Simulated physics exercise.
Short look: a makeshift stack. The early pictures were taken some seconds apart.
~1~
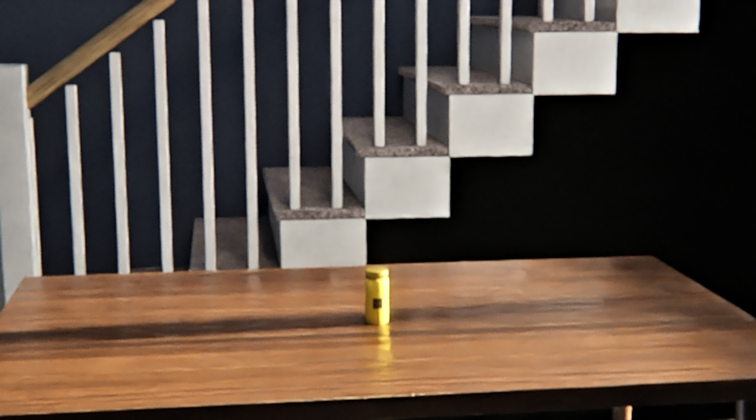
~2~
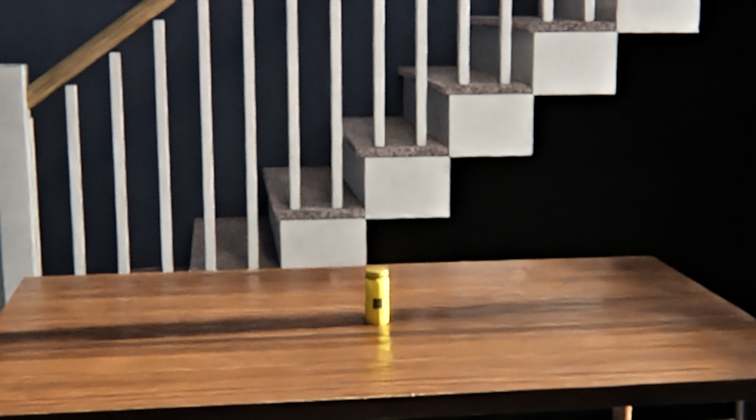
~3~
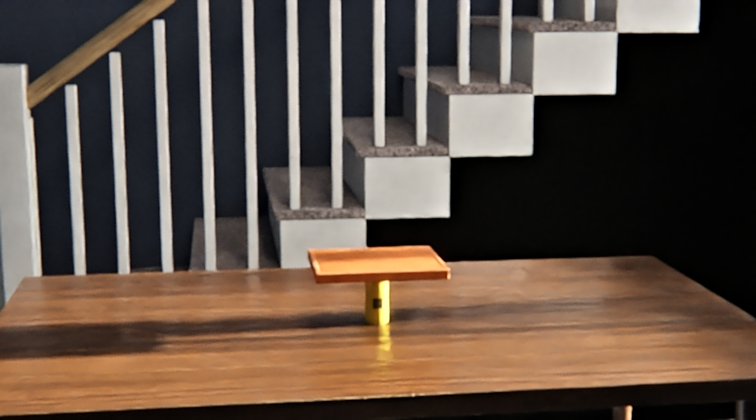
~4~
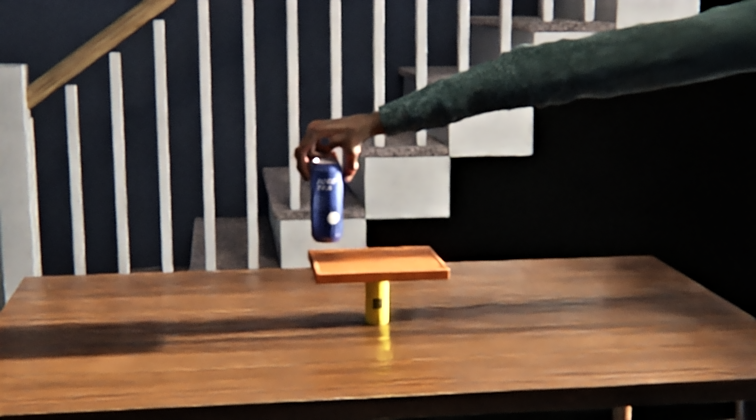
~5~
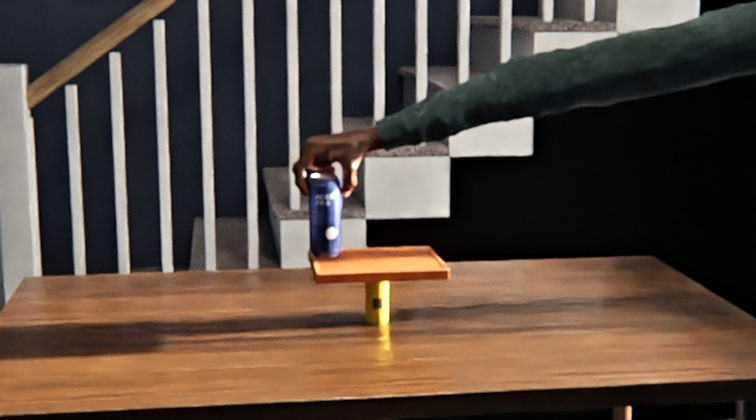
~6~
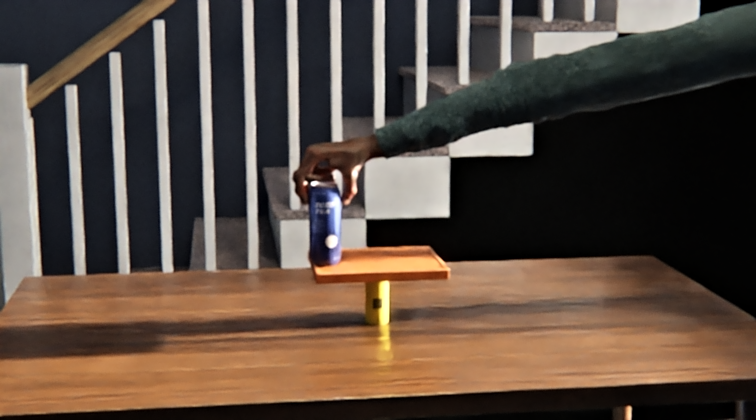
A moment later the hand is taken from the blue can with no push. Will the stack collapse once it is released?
Yes, it collapses.
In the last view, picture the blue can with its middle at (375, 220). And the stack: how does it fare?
After that, it remains intact.
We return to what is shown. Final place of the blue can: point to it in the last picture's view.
It ends up close to (261, 311).
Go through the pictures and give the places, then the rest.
In the first frame, the last thing is not in view yet; yellow shaker (377, 295).
In the second frame, the last thing is not in view yet; yellow shaker (377, 295).
In the third frame, the last thing is not in view yet; yellow shaker (377, 295).
In the fourth frame, still above its spot; blue can (327, 201); yellow shaker (377, 295).
In the fifth frame, still above its spot; blue can (325, 216); yellow shaker (377, 295).
In the sixth frame, in place under the hand; blue can (325, 224); yellow shaker (377, 295).
Then, 0.50 s after the last picture, blue can now fallen; orange lid tipped 47° from how it was.
Then, 0.60 s after the last picture, orange lid tipped 59° from how it was.
Then, 0.90 s after the last picture, orange lid now fallen; yellow shaker tipped 57° from how it was.
Then, 1.00 s after the last picture, yellow shaker on its side.
By the end, fallen, blue can and orange lid; tipped over in the stack, yellow shaker. Seen from the same camera at the end, blue can near (261, 311). The stack loses its balance.
